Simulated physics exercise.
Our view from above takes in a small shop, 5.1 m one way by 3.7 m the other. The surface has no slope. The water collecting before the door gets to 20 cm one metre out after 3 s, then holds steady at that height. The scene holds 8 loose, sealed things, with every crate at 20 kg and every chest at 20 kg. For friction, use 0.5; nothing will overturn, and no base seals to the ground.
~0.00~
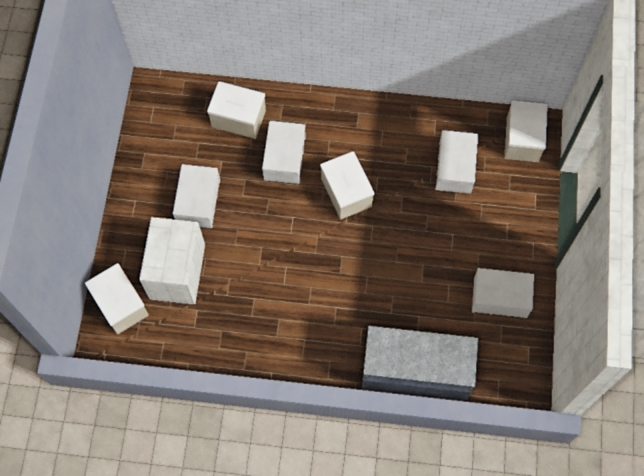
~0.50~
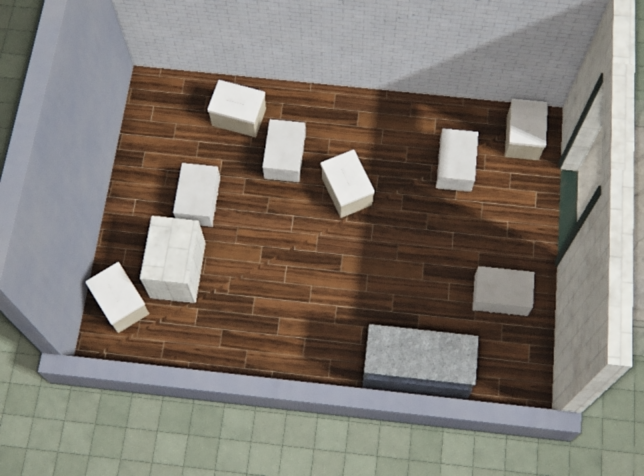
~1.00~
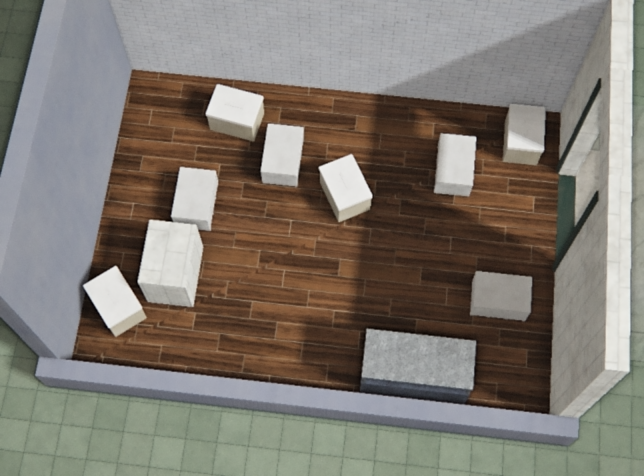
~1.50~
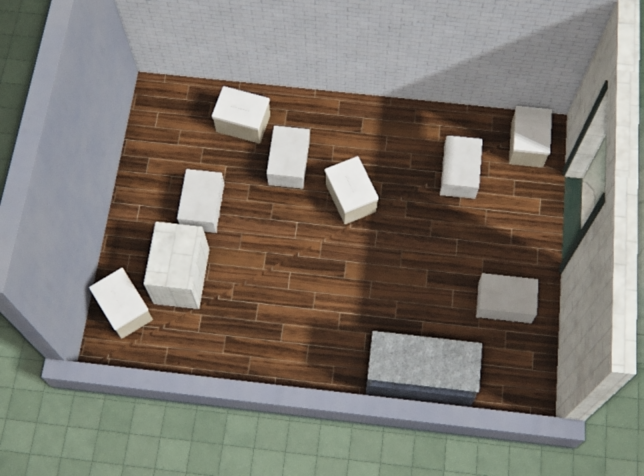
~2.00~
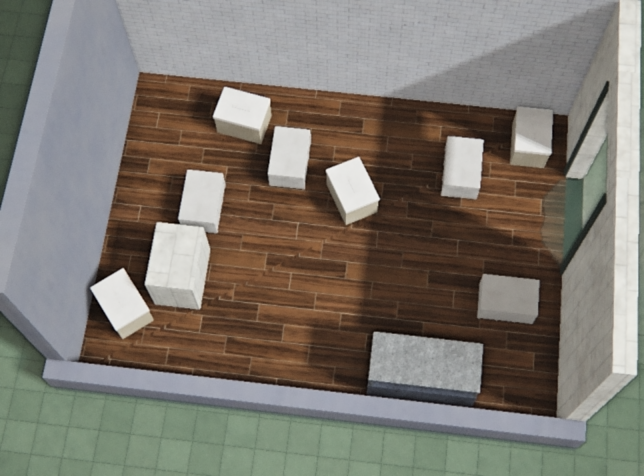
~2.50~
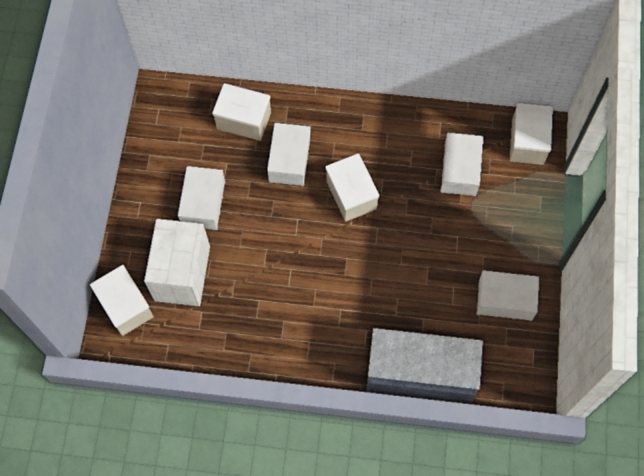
A small shop with pale blocks stays still as shallow water enters from the right.
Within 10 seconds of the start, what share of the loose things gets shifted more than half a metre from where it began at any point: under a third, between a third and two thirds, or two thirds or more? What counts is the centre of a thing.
Middle band: A third to two thirds.
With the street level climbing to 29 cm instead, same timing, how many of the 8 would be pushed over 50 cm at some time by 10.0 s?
Then it comes to 6.
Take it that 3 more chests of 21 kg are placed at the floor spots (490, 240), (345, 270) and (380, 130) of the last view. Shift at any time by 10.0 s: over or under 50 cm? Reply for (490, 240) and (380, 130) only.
Well, the first one tops the mark, and the second tops the mark.
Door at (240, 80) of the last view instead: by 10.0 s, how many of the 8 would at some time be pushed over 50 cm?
Then 3 of them would.
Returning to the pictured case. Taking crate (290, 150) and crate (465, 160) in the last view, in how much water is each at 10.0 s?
Roughly 9 and 8 cm.
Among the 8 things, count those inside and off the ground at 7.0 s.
The count is 0.
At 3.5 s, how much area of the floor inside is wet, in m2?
I'd put it close to 3.0 m2.
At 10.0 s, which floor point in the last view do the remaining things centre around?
Mean position: Approximately (298, 195).
After 3.5 s 0 of 8 are over 50 cm from their spots; 0 afloat.
After 4.5 s 1 of 8 are over 50 cm from their spots; 0 afloat.
After 7.0 s 1 of 8 are over 50 cm from their spots; 0 afloat.
After 10.0 s 3 of 8 are over 50 cm from their spots, and 3 have been at some point; 1 afloat.
